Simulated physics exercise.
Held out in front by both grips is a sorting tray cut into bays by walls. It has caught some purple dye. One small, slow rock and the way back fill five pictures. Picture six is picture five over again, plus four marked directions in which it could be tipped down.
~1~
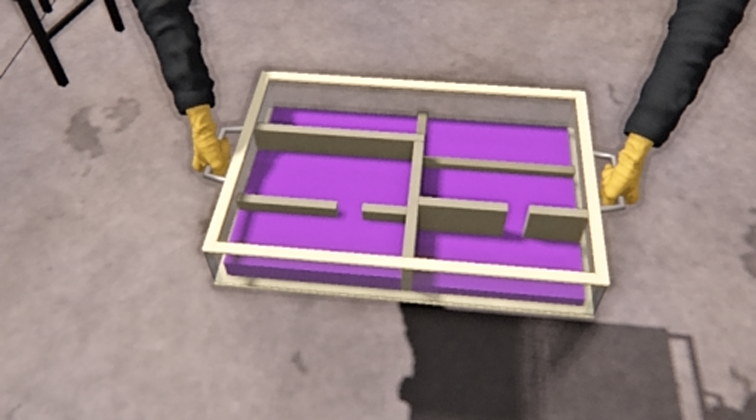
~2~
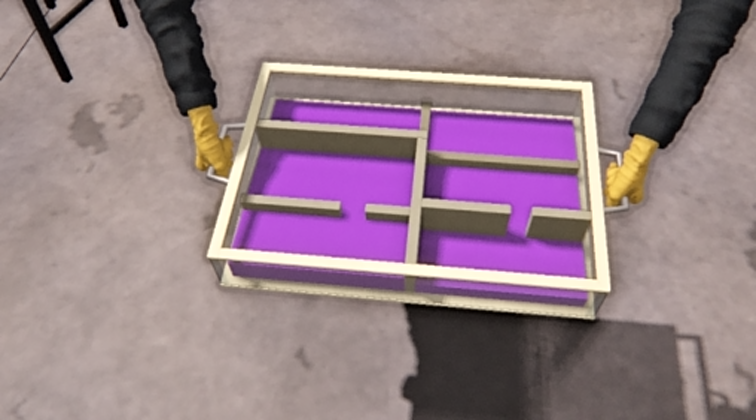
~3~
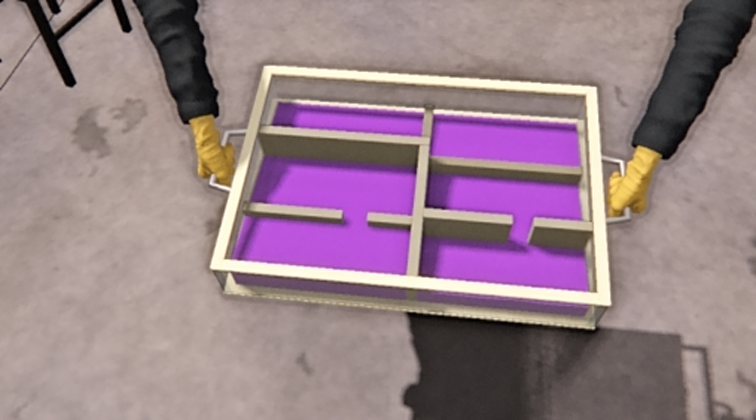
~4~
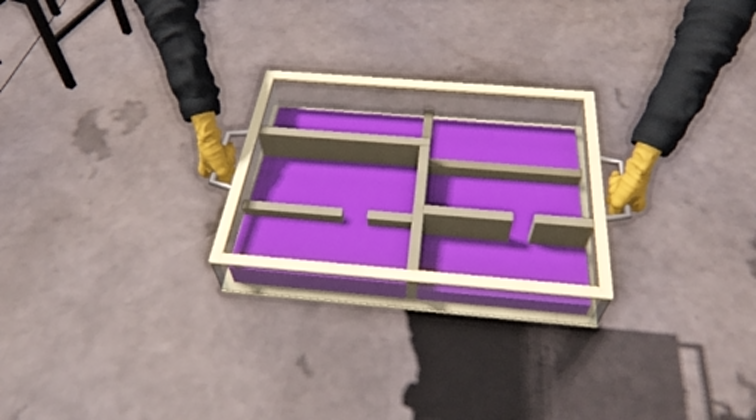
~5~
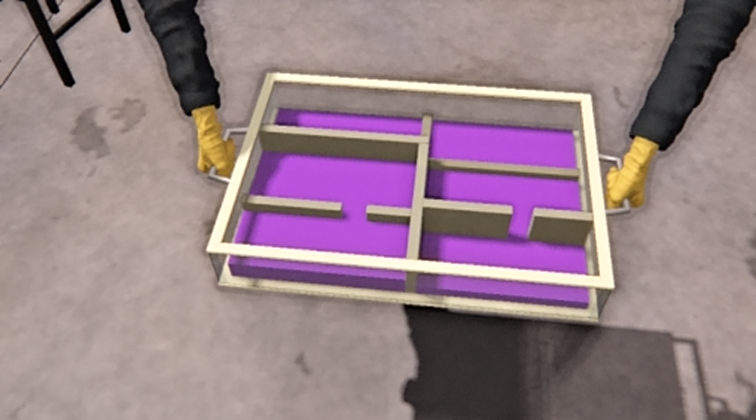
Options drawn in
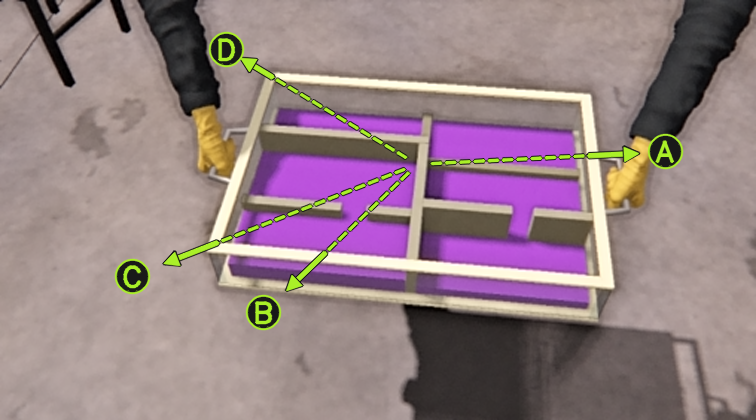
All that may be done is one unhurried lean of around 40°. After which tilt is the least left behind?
It is D.
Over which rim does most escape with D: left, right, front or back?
The left rim.
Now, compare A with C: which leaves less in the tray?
Direction C.
On the marked copy, A ends at (633, 153); B ends at (290, 286); C ends at (168, 261); D ends at (245, 60).
With A, about 43 % stays in the tray, the largest part in the back right bay.
With B, about 35 % stays in the tray, the largest part in the front left bay.
With C, about 34 % stays in the tray, the largest part in the front left bay.
With D, about 28 % stays in the tray, the largest part in the back left bay.
